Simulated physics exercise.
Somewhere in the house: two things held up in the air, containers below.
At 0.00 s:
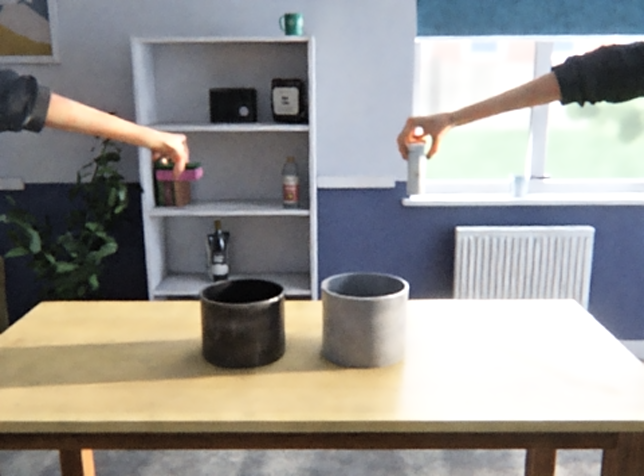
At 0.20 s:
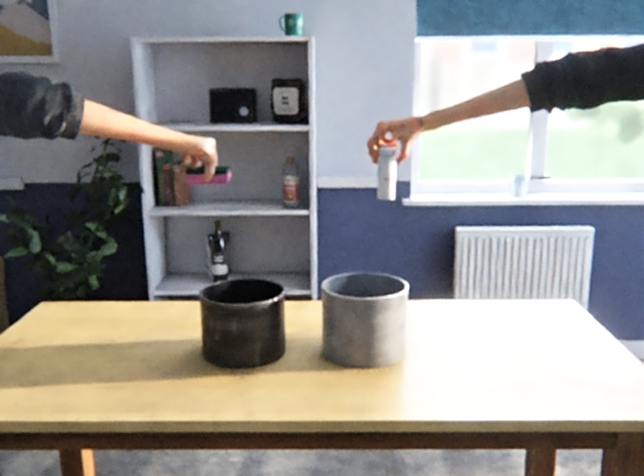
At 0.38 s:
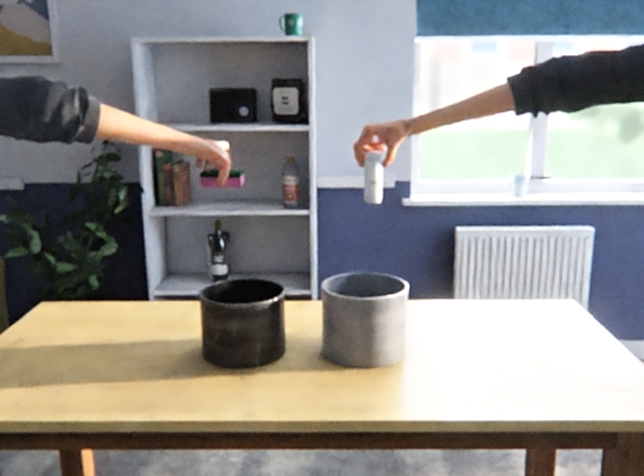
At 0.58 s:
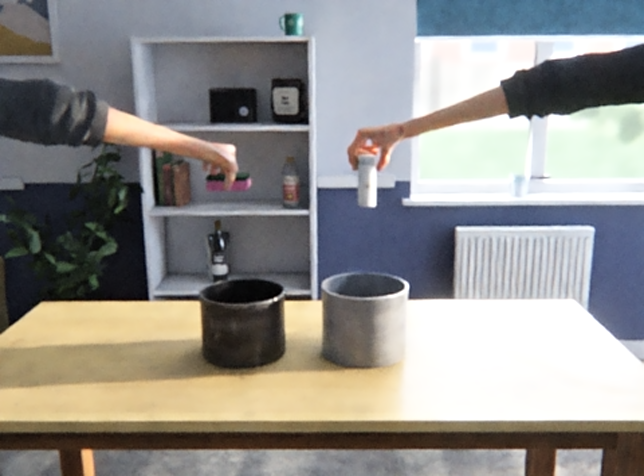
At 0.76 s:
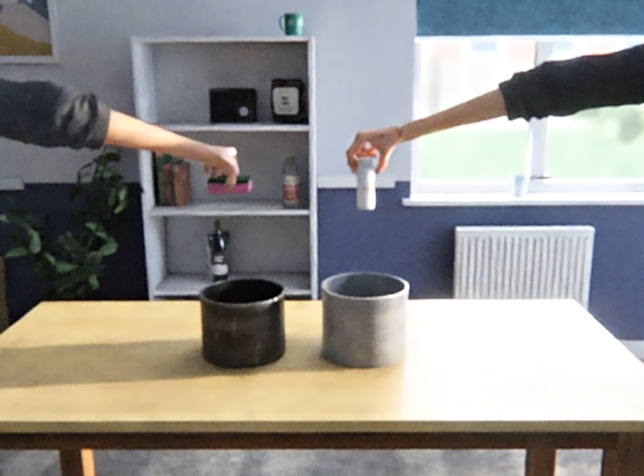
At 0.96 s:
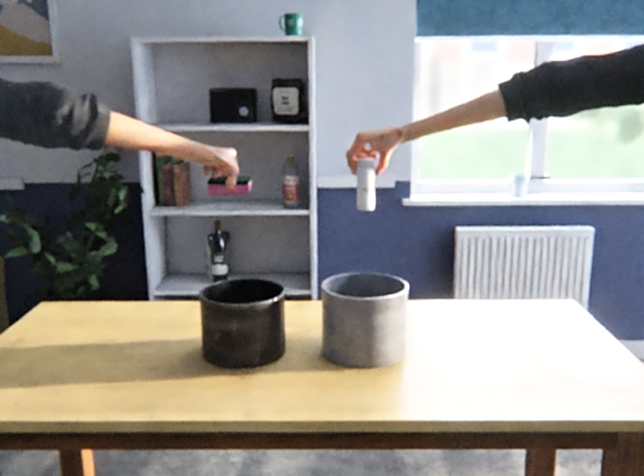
Two hands moving inward from either side with a pink sponge and a white shaker, then hovering above two buckets on a table.
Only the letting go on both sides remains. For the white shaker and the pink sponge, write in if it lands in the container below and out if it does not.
White shaker: In, pink sponge: In.
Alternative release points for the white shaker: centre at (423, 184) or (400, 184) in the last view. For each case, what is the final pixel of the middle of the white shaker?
Around (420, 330) for the first, around (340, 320) for the second.
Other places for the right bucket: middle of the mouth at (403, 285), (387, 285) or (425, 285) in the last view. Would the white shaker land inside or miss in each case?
Taking the spots in order, the white shaker enters the mouth, then enters the mouth, then does not get in.
After 1.16 s, white shaker falling near (365, 237); pink sponge falling near (232, 239).
At rest (2.2 s), the white shaker drops into the container, near (365, 326); the pink sponge drops into the container, near (236, 342).
